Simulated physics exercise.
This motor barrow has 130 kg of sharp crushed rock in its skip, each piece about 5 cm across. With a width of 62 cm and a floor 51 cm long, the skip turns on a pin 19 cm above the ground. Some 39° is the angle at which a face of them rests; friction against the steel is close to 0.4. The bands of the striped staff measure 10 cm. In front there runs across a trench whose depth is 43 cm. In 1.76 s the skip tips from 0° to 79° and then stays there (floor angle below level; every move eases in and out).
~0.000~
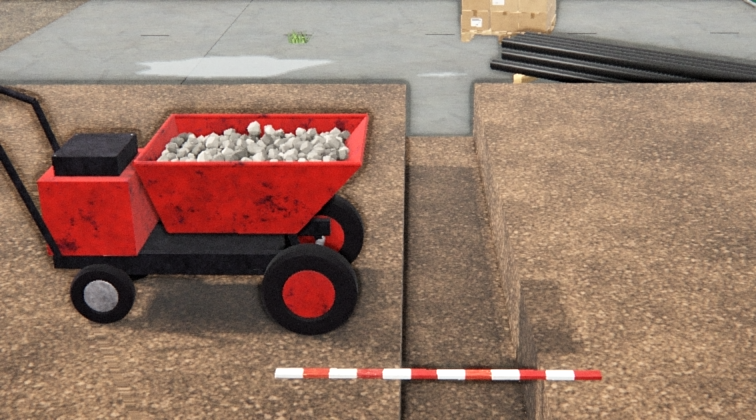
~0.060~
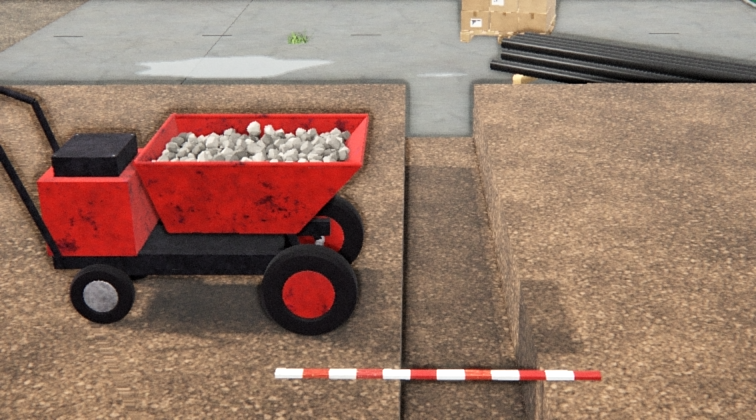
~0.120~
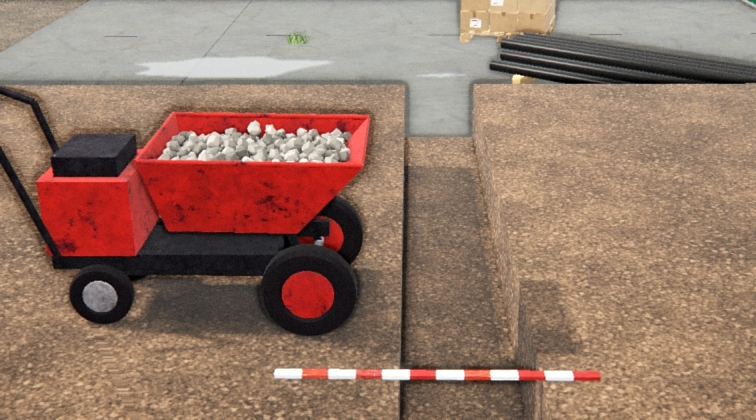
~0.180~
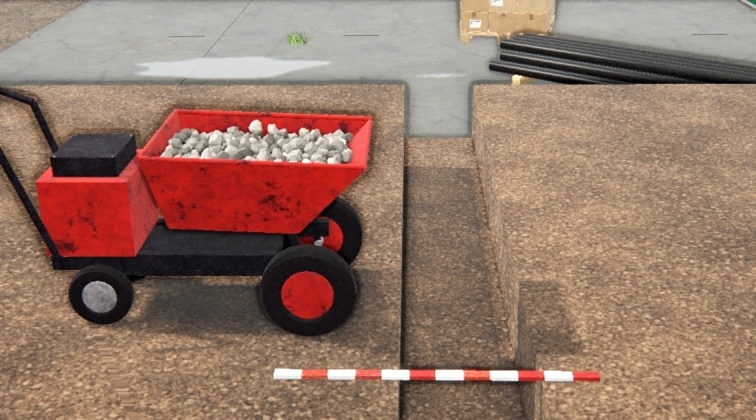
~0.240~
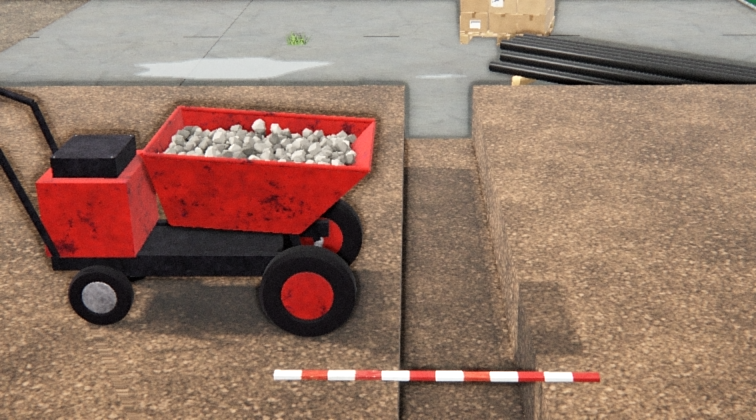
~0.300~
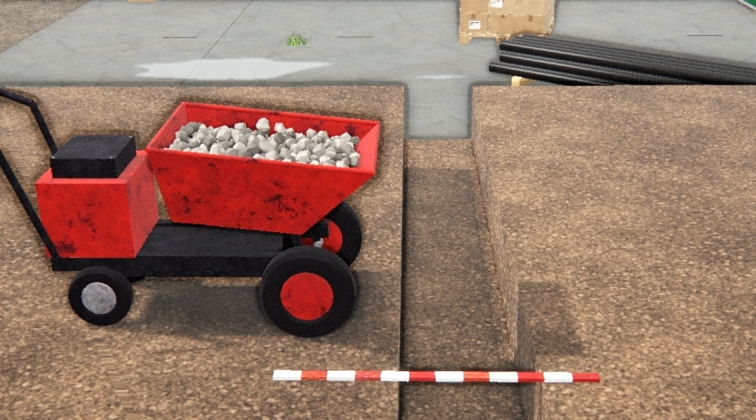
Beside a trench on bare brown ground, a red motor barrow's stone-filled skip sits level, then slowly tilts slightly toward the right.
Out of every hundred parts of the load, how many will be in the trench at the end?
Close to 100 in every hundred.
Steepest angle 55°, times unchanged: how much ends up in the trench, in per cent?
It would be near 20 per cent.
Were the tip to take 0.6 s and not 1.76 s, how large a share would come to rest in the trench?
Then some 80 per cent would.
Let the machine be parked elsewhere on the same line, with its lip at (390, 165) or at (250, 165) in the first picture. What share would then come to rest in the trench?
The first gives about 85 percent and the second about 50 percent.
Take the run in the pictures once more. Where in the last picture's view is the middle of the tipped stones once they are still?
Somewhere near pixel (483, 376).
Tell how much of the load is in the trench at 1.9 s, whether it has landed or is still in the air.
About 60 per cent by then.
After 1.3 s the floor is at 67°; 99 % in the skip, 1 % in the trench; the foremost stones are at (471, 275).
After 1.9 s the floor is at 79°; 42 % in the skip, 58 % in the trench; the foremost stones are at (532, 320).
After 2.2 s the floor is at 79°; 12 % in the skip, 88 % in the trench; the foremost stones are at (536, 335).
After 4.2 s the floor is at 79°; 0 % in the skip, 100 % in the trench; the foremost stones are at (535, 318).
